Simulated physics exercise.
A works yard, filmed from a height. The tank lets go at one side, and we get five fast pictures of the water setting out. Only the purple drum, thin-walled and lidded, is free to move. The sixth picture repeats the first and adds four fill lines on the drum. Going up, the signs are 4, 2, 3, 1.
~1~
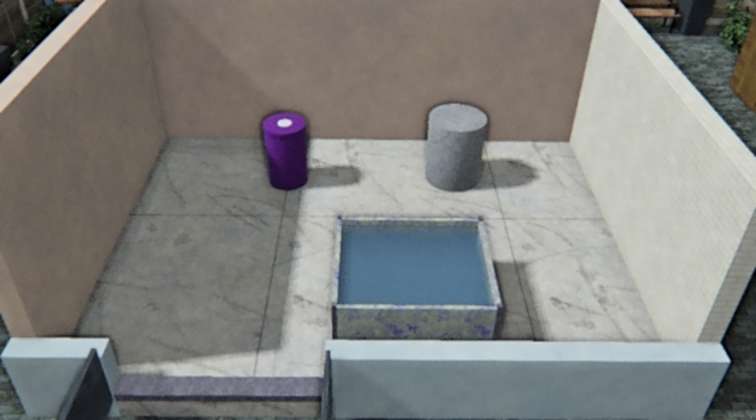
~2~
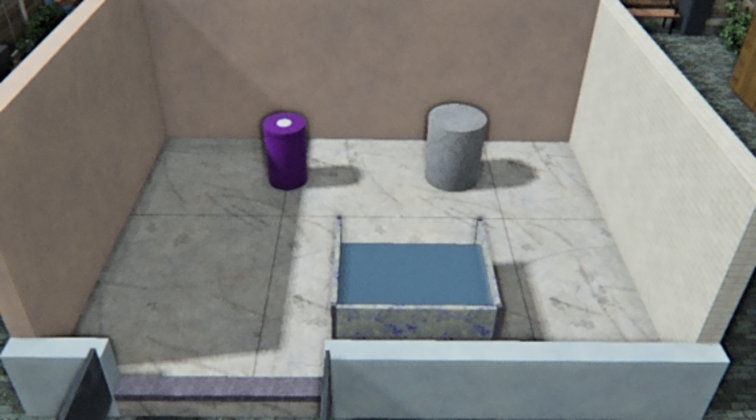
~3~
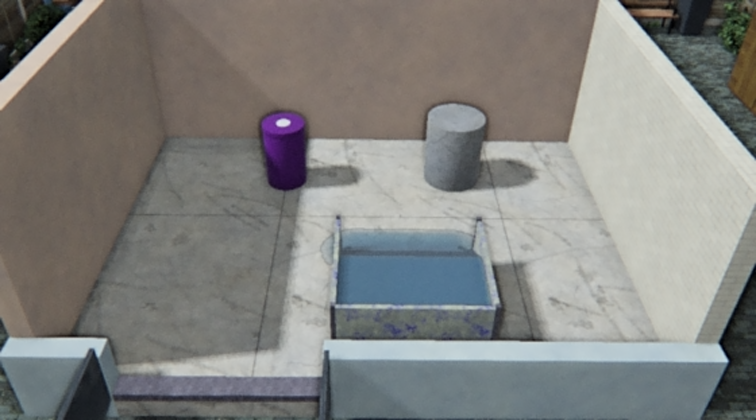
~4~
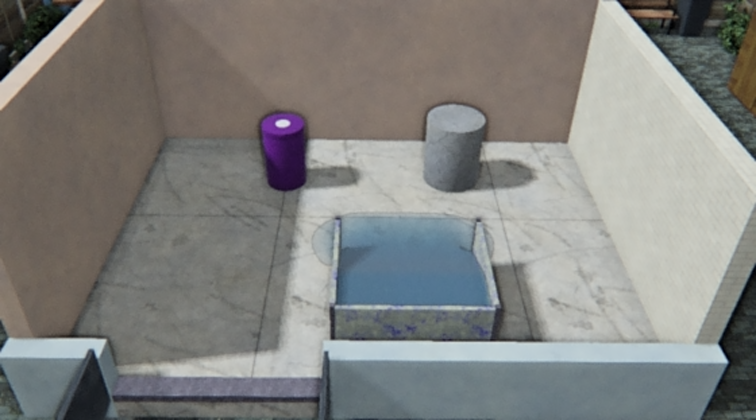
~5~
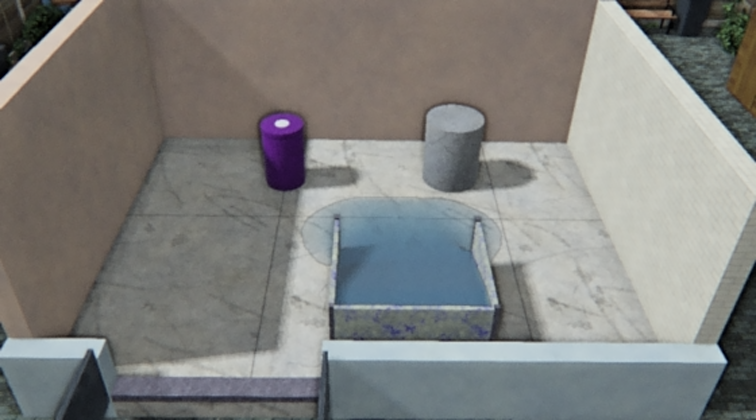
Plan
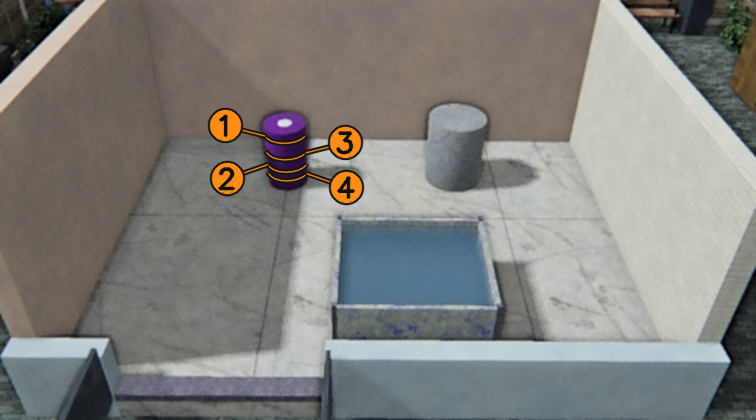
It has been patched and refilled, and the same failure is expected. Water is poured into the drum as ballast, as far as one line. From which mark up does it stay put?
Go for 4.
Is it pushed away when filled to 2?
No.
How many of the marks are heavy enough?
All four.
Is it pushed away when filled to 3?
No, that is safe.
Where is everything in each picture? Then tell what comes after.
The first picture shows lid of the purple drum at (285, 124); tank full, its middle at (413, 265); open gate at (218, 343).
In the second picture, water covers 2 % of the ground, mostly out of sight from here.
In the third picture, water covers 5 % of the ground, mostly out of sight from here.
In the fourth picture, 8 % of the ground under water, its edge towards the drum at (323, 232).
The fifth picture shows lid of the purple drum at (282, 124); 11 % of the ground under water, its edge towards the drum at (324, 211).
In orange, 1 at (283, 143); 2 at (285, 172); 3 at (284, 159); 4 at (286, 180); from the bottom up 4, 2, 3, 1.
With 1, it does not move.
With 2, it does not move.
With 3, it does not move.
With 4, it does not move.
